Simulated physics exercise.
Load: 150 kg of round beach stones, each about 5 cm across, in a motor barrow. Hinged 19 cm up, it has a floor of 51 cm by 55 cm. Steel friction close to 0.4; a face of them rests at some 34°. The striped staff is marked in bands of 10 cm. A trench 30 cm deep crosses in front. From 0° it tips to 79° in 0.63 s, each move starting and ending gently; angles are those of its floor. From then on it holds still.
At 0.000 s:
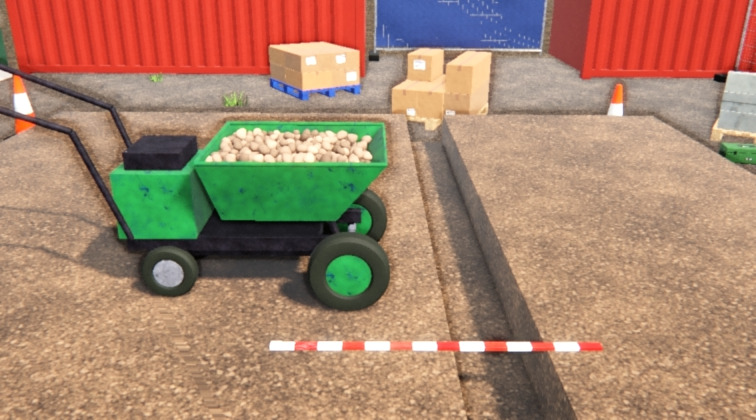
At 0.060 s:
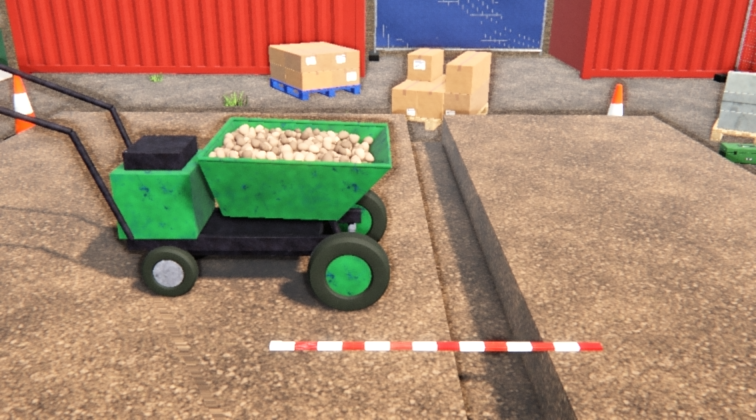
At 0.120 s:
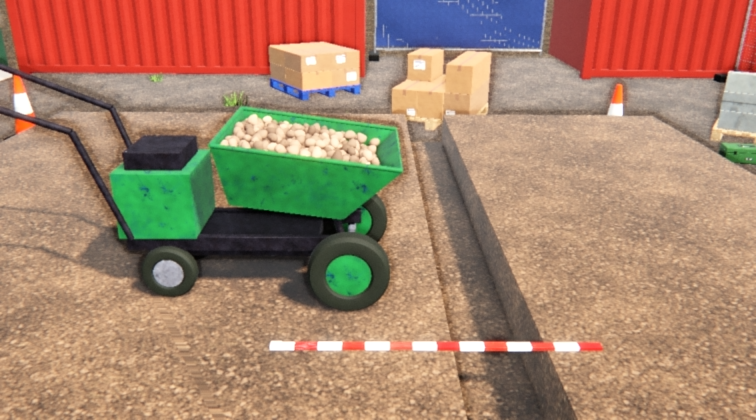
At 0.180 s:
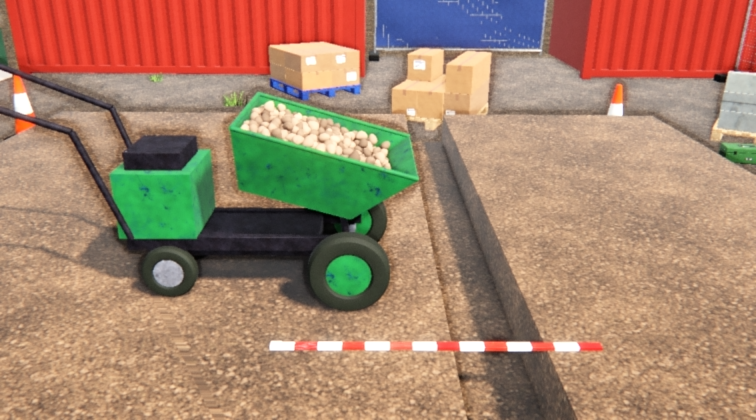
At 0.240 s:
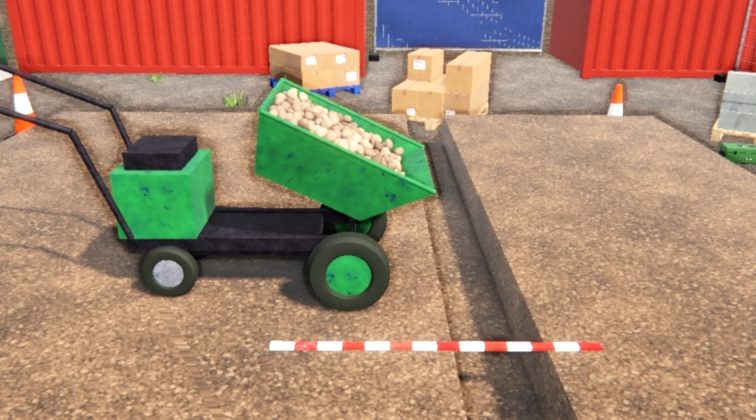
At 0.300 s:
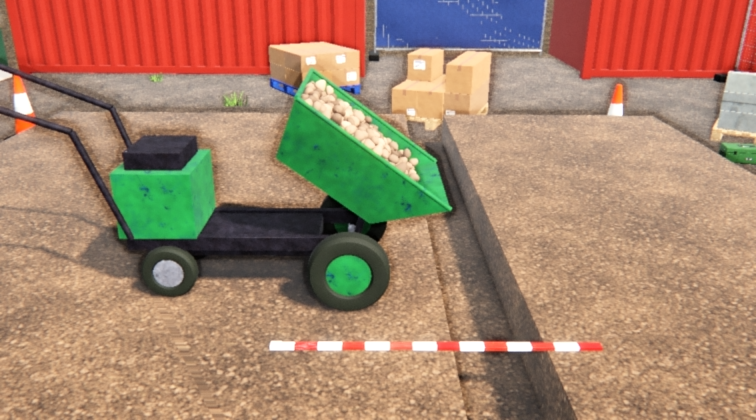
A green motor barrow loaded with pale stones stood beside a trench, and its skip tilted forward toward the right, slowly at first and then more steeply, while its wheels stayed still.
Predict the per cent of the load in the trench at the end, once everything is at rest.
Near 64 per cent.
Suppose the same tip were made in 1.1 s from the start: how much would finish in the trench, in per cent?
Roughly 80 per cent.
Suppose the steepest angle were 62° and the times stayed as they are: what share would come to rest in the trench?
Around 60 per cent would finish in the trench.
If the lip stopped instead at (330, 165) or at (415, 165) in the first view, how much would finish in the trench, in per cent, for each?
Around 95 and then 35 percent.
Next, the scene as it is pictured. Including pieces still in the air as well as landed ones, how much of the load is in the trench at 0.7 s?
By that moment, roughly 45 per cent of the load.
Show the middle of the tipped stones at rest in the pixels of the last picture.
The stones end up centred near (499, 311).
After 0.5 s the floor is at 66°; 100 % in the skip; the foremost stones are at (465, 231).
After 0.7 s the floor is at 79°; 39 % in the skip, 44 % in the trench, 17 % past the trench; the foremost stones are at (560, 285).
After 1.1 s the floor is at 79°; 0 % in the skip, 64 % in the trench, 36 % past the trench; the foremost stones are at (747, 279).
After 3.0 s the floor is at 79°; 0 % in the skip, 64 % in the trench, 36 % past the trench; the foremost stones are past the picture's edge.
